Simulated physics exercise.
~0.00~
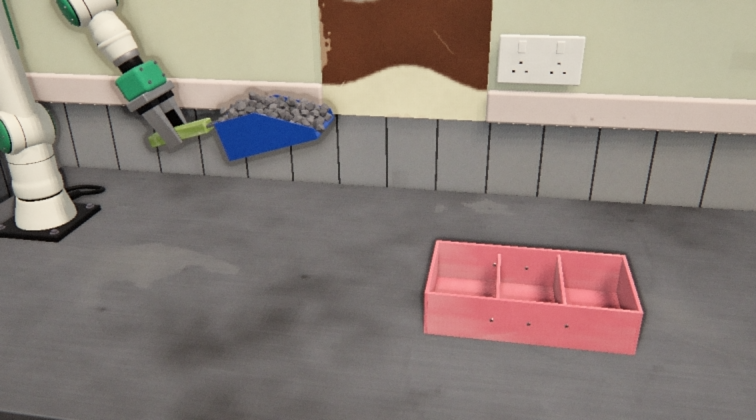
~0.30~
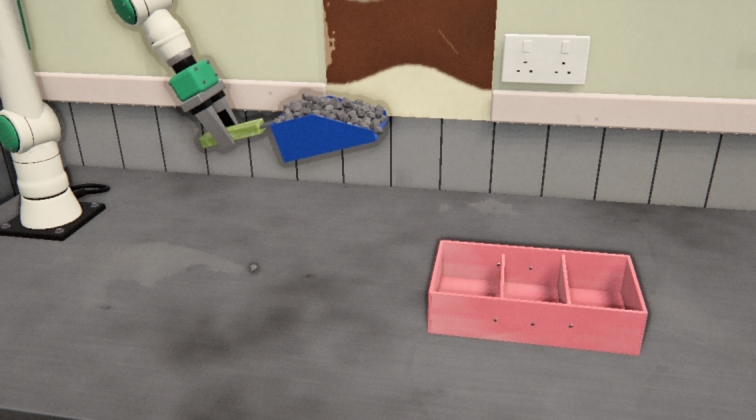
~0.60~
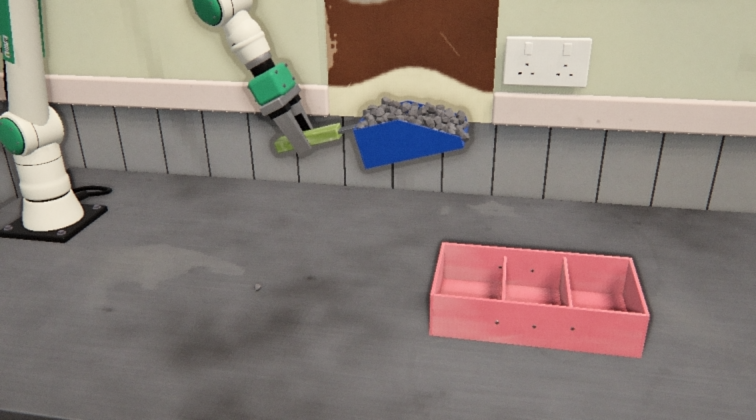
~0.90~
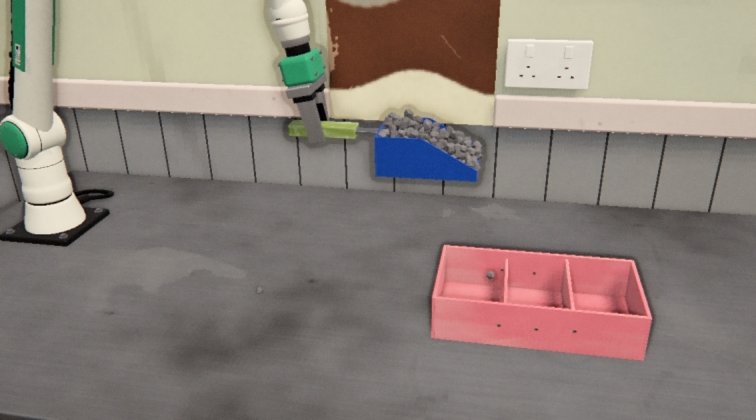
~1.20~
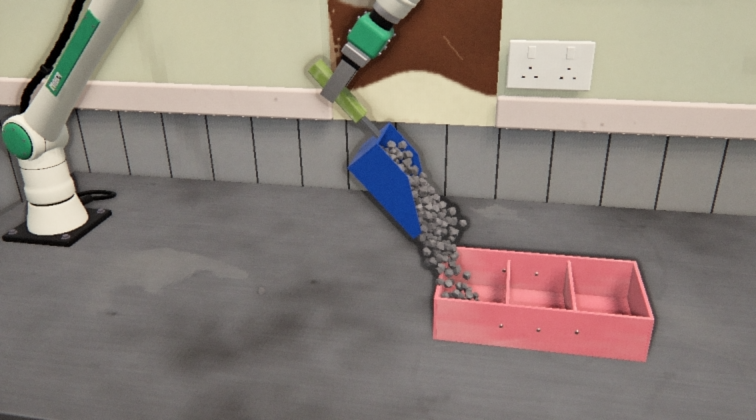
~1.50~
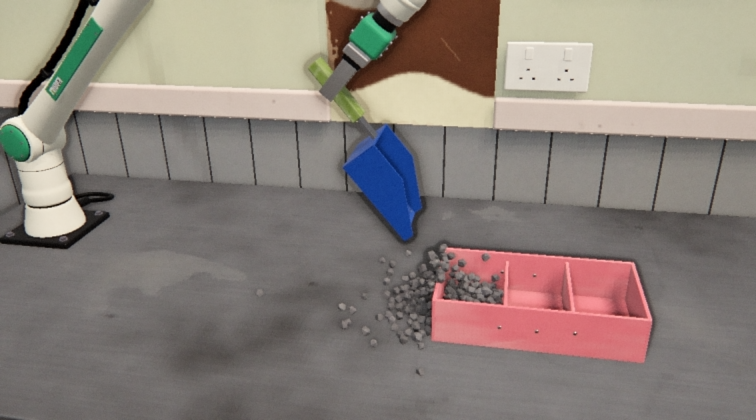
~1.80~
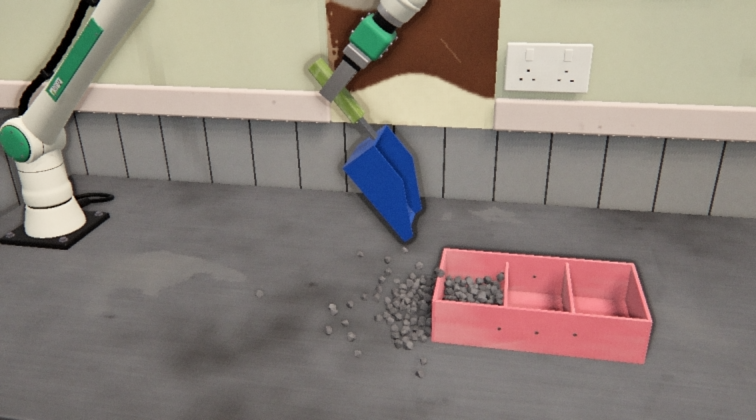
At first, a robot arm holds a blue scoop heaped with small grey pebbles by its green handle, above a dark table where a pink box with three compartments sits. The arm carries the scoop to the right, toward the box, and a stray pebble or so drops. The scoop then tips steeply forward, and the pebbles pour down in a stream at the box's left end. Many land in the left compartment, while many others spill onto the table beside it. It ends with the empty scoop hanging tilted and the other two compartments empty.
